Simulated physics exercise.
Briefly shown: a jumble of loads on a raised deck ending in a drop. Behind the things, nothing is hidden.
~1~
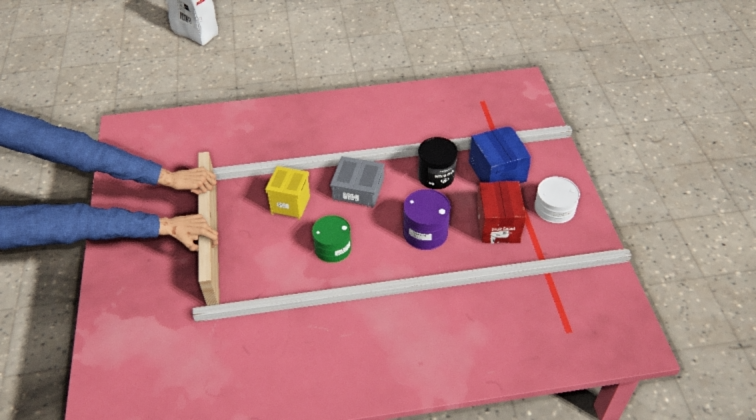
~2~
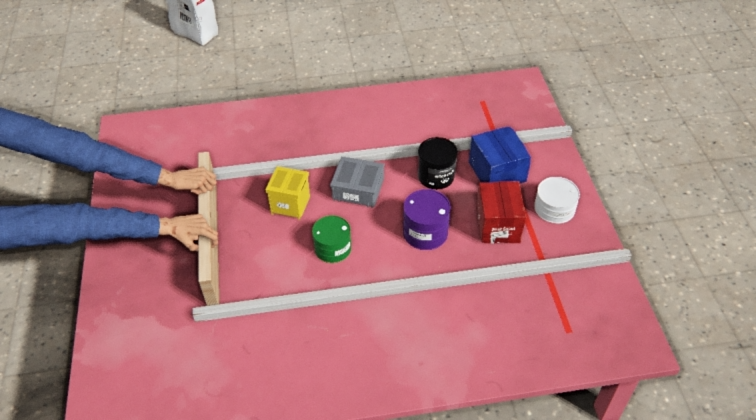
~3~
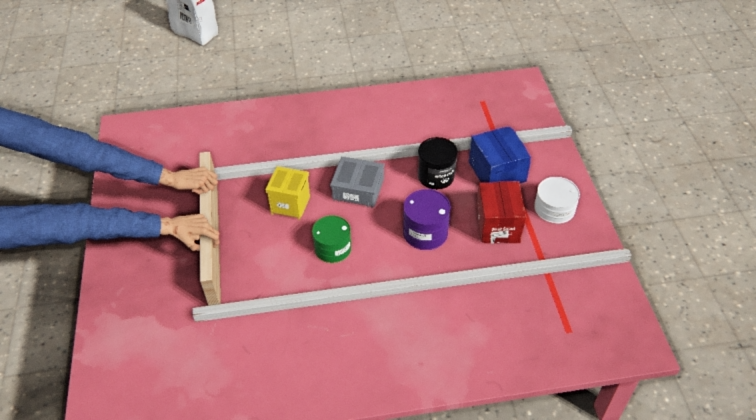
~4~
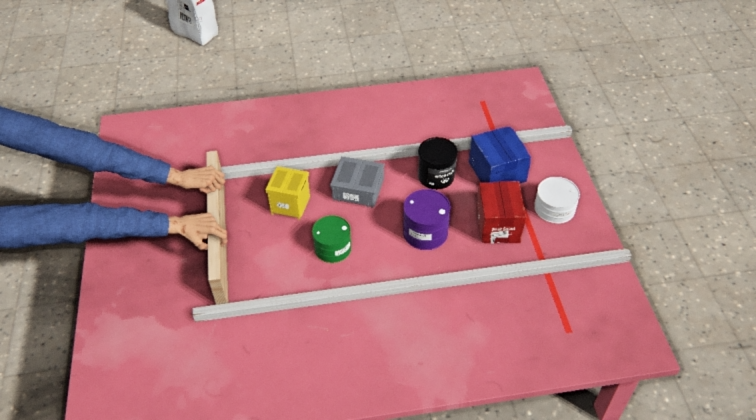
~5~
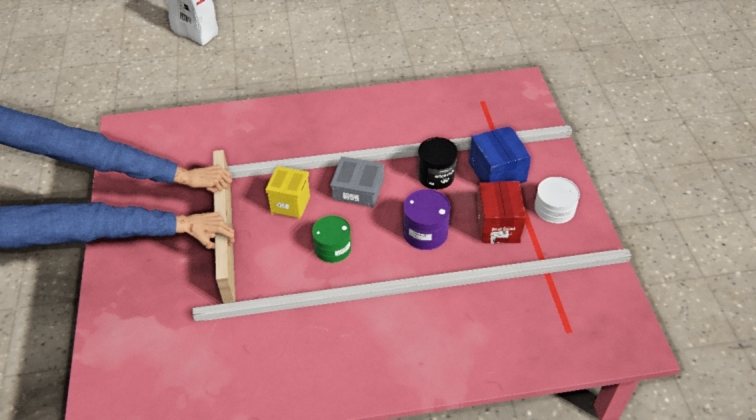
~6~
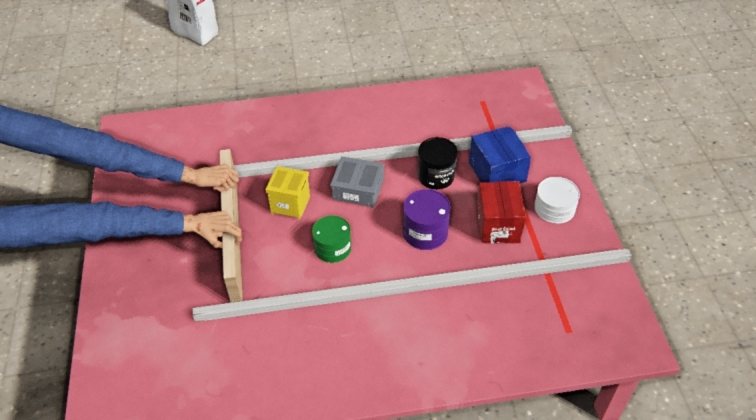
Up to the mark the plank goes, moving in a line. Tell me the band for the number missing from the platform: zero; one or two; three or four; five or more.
That band is three or four.
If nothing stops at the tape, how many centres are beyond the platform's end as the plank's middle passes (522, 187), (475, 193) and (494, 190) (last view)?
In order of the places given, that's 4, 2 and 2.
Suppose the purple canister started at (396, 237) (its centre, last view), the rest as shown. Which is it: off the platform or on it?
In this case the purple canister does not drop.
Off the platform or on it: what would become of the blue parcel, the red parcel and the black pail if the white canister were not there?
Note: Blue parcel falls away / red parcel falls away / black pail falls away.
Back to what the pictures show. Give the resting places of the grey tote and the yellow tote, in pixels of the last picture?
In order, first (559, 151), then (527, 160).
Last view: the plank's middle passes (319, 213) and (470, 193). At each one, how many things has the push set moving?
Up to then 3, and up to the other point 8.
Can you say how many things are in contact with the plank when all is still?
2 in contact.
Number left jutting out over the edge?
I'd put it at 0.
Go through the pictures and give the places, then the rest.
In the first frame, white canister (557, 200); blue parcel (499, 159); red parcel (500, 213); plank (208, 227); tape (520, 202).
In the second frame, blue parcel (499, 159); grey tote (358, 182).
In the third frame, red parcel (500, 213); plank (210, 227).
In the fourth frame, white canister (557, 200); purple canister (426, 220).
In the fifth frame, blue parcel (499, 159); yellow tote (289, 193).
In the sixth frame, white canister (557, 200); blue parcel (499, 159); red parcel (500, 213); plank (231, 224); tape (520, 202).
Soon after, none off yet; white canister at rest near (557, 200); blue parcel at rest near (499, 159); red parcel at rest near (500, 213).
In the end, the number that fall off is three or four; gone, black pail, red parcel, blue parcel and white canister.
